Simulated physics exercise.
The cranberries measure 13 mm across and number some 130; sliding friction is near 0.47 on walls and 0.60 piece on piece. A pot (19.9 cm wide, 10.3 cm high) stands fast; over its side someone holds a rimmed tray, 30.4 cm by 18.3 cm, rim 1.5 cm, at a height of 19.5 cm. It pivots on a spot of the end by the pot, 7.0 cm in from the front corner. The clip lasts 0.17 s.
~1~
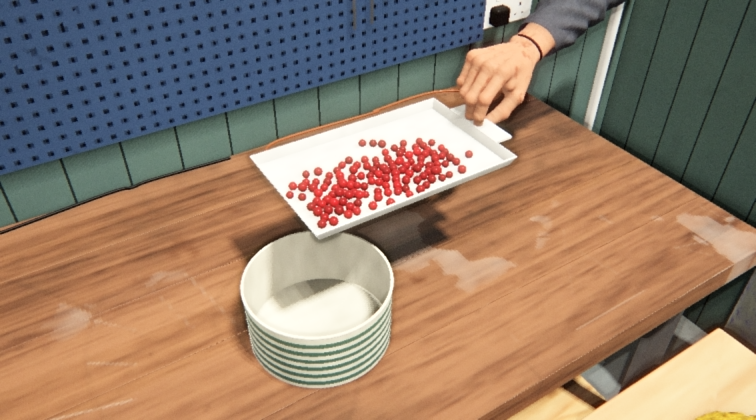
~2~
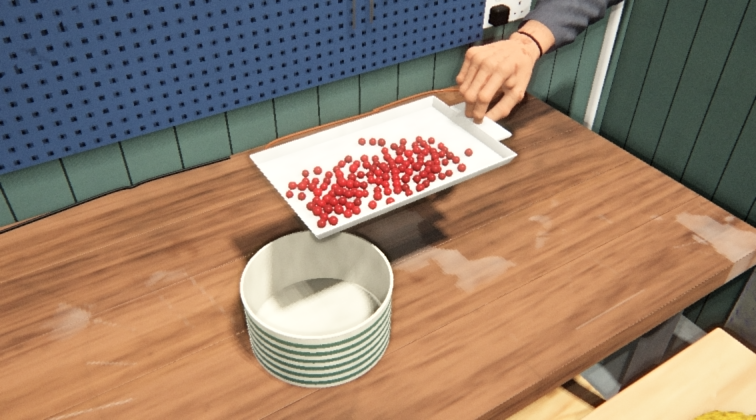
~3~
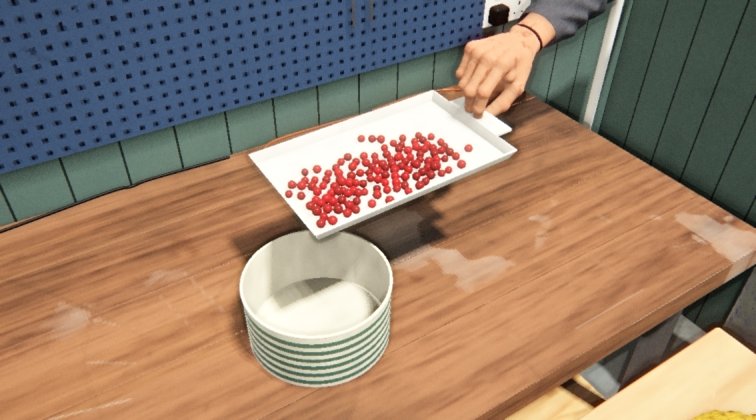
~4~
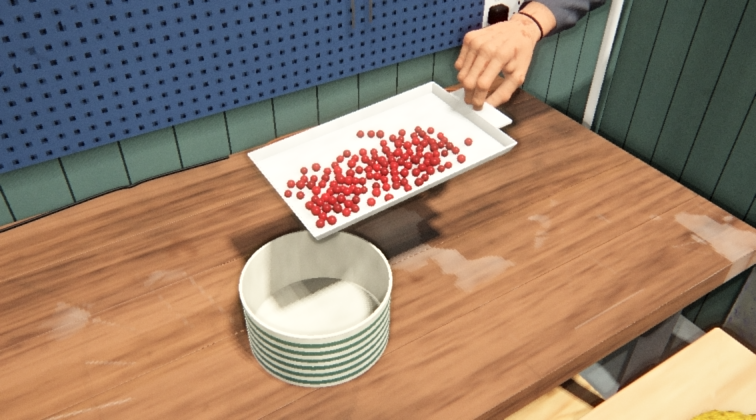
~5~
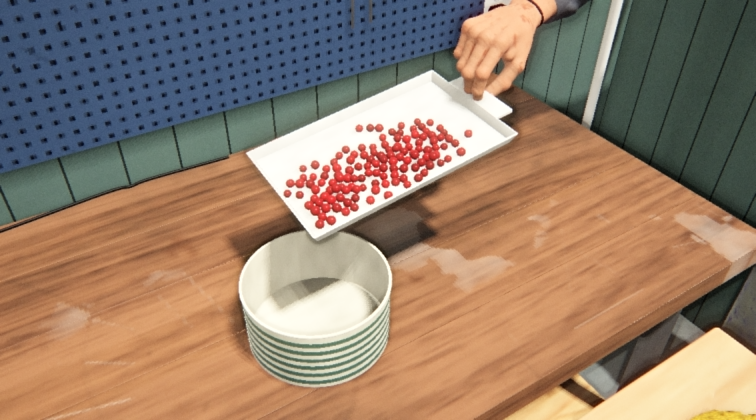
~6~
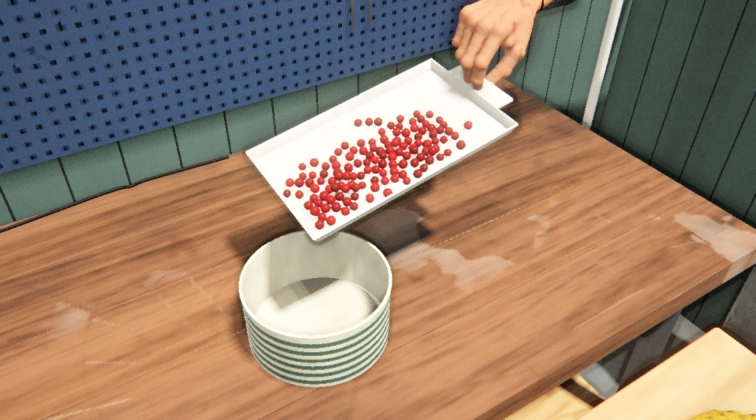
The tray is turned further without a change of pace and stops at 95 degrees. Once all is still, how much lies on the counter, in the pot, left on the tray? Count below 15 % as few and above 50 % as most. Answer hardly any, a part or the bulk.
Counter: Hardly any, pot: The bulk, tray: Hardly any.
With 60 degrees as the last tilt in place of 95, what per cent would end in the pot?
Then about 60 per cent.
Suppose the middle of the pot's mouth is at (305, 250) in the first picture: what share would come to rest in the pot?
About 65 per cent.
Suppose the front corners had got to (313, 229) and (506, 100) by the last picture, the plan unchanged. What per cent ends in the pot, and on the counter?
Pot 35, counter 65.
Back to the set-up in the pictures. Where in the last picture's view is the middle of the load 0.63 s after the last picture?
Around (298, 227).
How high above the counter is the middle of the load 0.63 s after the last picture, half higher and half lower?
Roughly 20 cm.
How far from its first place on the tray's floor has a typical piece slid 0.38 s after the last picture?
Some 5 cm.
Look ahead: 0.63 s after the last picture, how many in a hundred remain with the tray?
Some 65 per cent of the load.
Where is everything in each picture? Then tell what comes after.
Tray tilt 0 degrees, front corners at (319, 230) and (510, 156); middle of the pieces at (379, 174); pot at (318, 279), in the first frame.
Tray tilt 1 degrees, front corners at (318, 230) and (510, 154); middle of the pieces at (378, 173), in the second frame.
Tray tilt 2 degrees, front corners at (318, 230) and (510, 149); middle of the pieces at (378, 171), in the third frame.
Tray tilt 5 degrees, front corners at (317, 231) and (510, 142), lowest corner left front; middle of the pieces at (377, 168), in the fourth frame.
Tray tilt 9 degrees, front corners at (316, 232) and (510, 133), lowest corner left front; middle of the pieces at (376, 164), in the fifth frame.
Tray tilt 12 degrees, front corners at (316, 234) and (511, 124), lowest corner left front; middle of the pieces at (375, 160); pot at (316, 278), in the sixth frame.
Then, 0.38 s after the last picture, tilt 52 degrees; the tray holds 100 %, the pot 0 %.
Then, 0.63 s after the last picture, tilt 79 degrees; the tray holds 65 %, the pot 15 %.
Then, 0.98 s after the last picture, tilt 95 degrees; the tray holds 0 %, the pot 95 %.
In the end, counter 5 %, pot 95 %, tray 0 %.
